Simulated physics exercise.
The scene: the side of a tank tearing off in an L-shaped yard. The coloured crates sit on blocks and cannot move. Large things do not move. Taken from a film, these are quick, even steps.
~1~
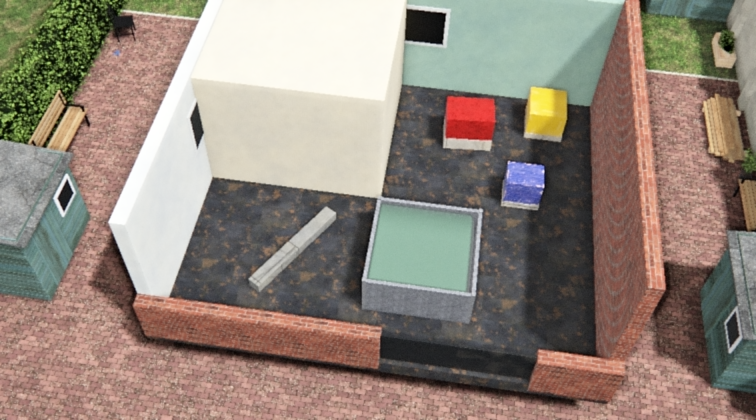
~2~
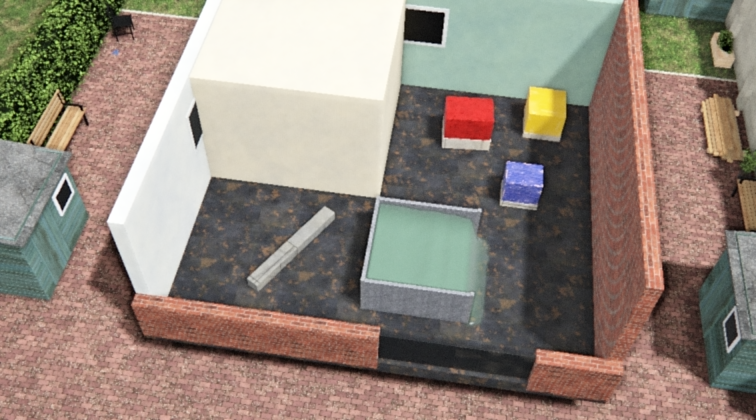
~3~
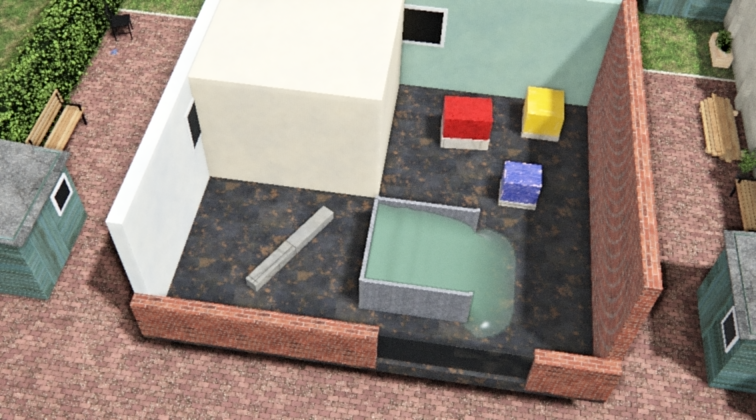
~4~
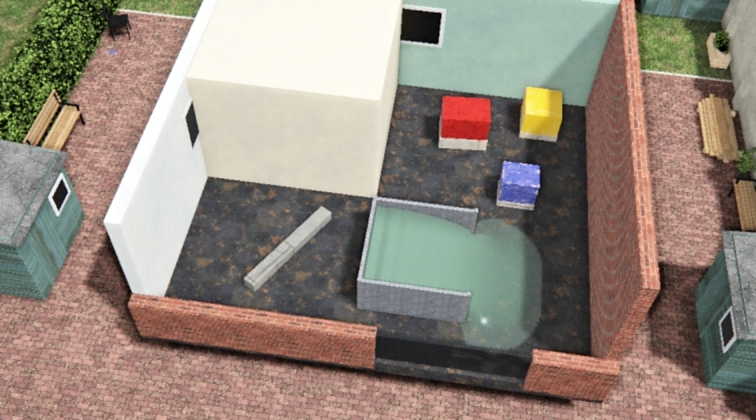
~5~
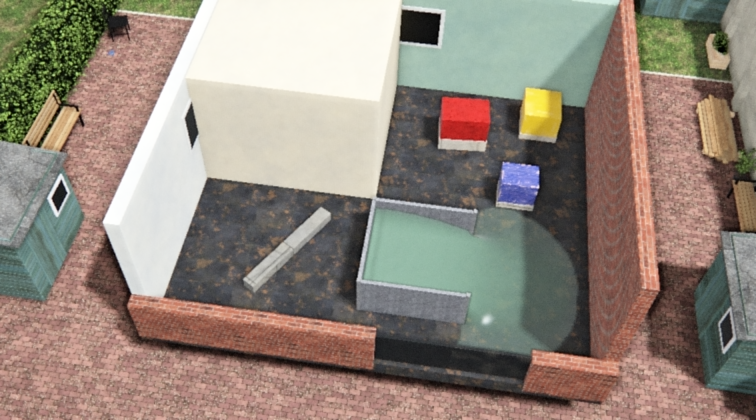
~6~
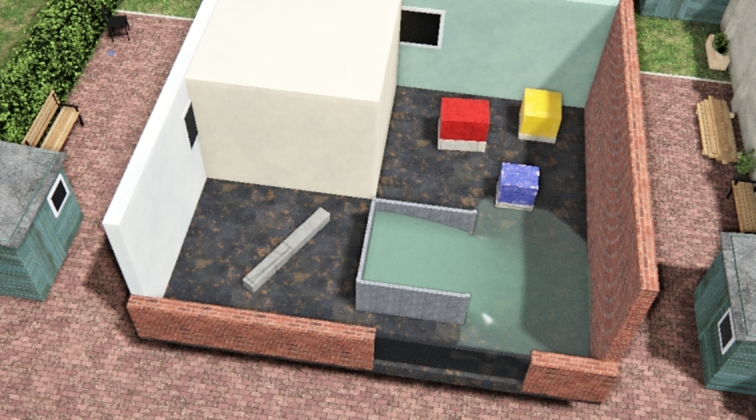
At the start, a square grey-walled tank of pale green water stands whole in a walled yard, near red, yellow and blue blocks. Its right side gives way and water pours out rightward, then fans across the dark floor, spreading to the brick wall on the right.
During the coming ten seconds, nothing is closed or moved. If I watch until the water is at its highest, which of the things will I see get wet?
You would see this: The yellow crate gets wet; the blue crate gets wet; the red crate keeps dry.
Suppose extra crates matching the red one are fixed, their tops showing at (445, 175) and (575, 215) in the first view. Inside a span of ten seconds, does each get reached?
Taking them in order, the first is untouched and the second is flooded.
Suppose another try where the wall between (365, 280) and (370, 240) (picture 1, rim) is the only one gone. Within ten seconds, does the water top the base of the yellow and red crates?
Taking them in turn, the yellow one is left untouched, and the red one is left untouched.
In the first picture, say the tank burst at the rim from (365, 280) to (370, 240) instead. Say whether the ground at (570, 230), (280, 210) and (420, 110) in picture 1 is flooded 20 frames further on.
Taking the points one after the other, they come out not soaked, inundated and not soaked.
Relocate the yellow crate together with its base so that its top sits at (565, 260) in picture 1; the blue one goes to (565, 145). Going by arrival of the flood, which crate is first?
It should be the crate marked yellow.
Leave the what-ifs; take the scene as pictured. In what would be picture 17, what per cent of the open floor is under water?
Close to 35 %.
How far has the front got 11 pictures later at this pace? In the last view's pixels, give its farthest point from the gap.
My estimate: Roughly (584, 112).
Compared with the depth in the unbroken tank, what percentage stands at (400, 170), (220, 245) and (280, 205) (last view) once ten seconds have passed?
Readings in order: Around 12, 6 and 12 %.
A moment on, water covers 25 % of the floor; the yellow crate not reached, the blue crate water round its plinth, the red crate not reached.
Next, water covers 35 % of the floor; the yellow crate water round its plinth, the blue crate water round its plinth, the red crate water round its plinth.
Then, water covers 50 % of the floor; the yellow crate water round its plinth, the blue crate water round its plinth, the red crate water round its plinth.
Later, water covers 85 % of the floor; the yellow crate water round its plinth, the blue crate water round its plinth, the red crate water round its plinth.
In the end, water covers 100 % of the floor; the yellow crate was topped, the blue crate was topped, the red crate stayed above the water.
